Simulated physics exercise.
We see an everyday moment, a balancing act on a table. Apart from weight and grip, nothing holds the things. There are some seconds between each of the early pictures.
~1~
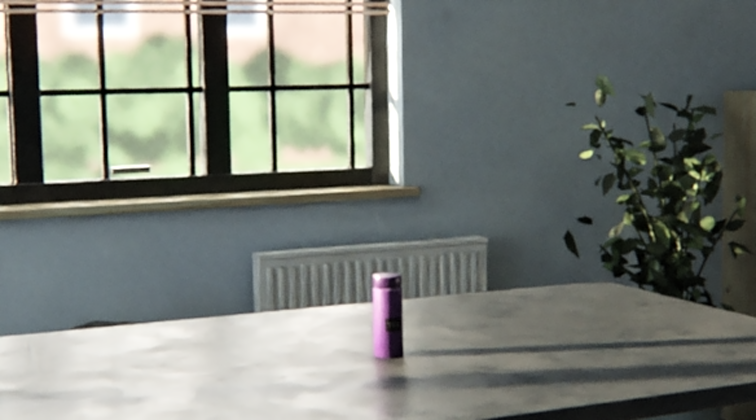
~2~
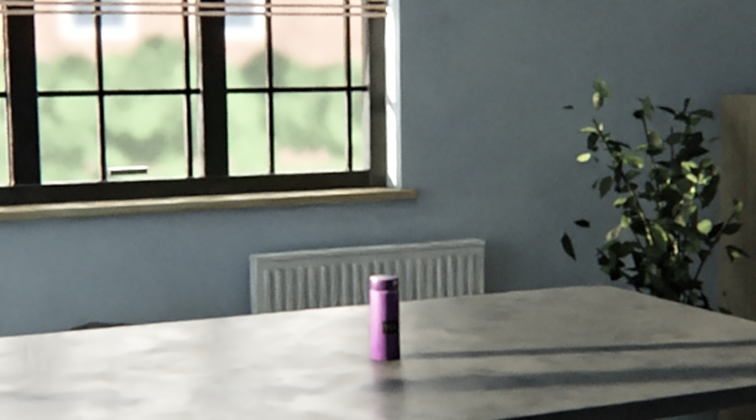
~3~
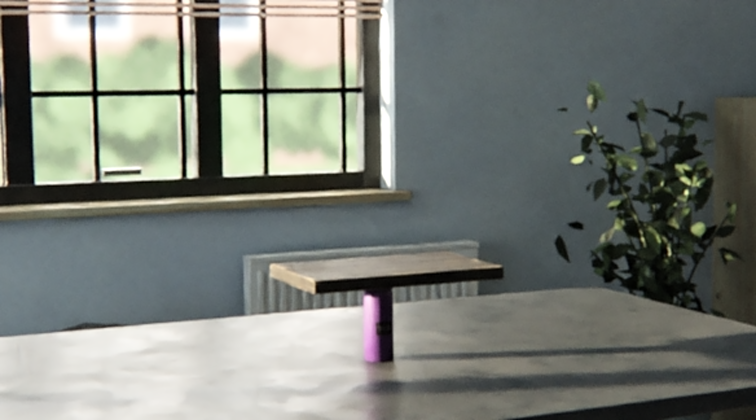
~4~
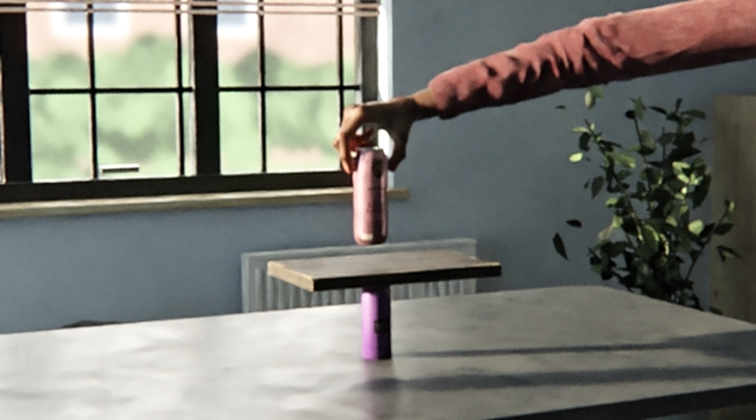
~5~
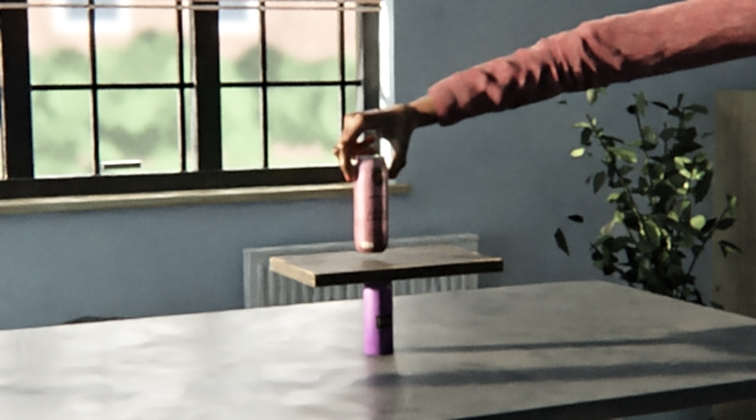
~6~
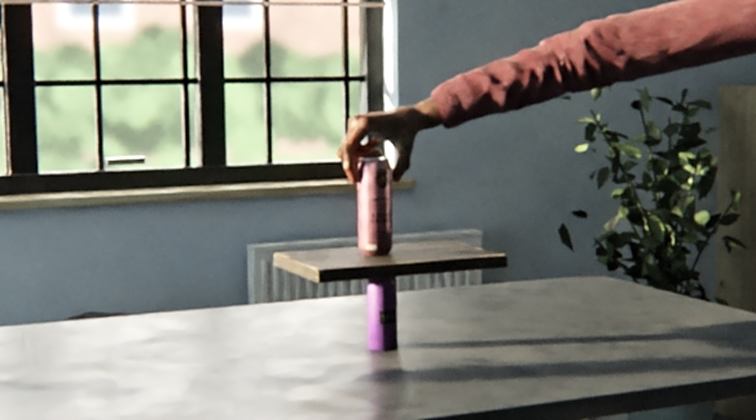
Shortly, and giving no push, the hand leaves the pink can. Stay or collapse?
I expect it to stay steady.
Then, 0.70 s later than the last frame, all is still.
Then, 1.70 s later than the last frame, pink can resting near (375, 207).
When it is over, all 3 as before. End places, in pixels of the last picture, pink can near (375, 207). The stack holds.
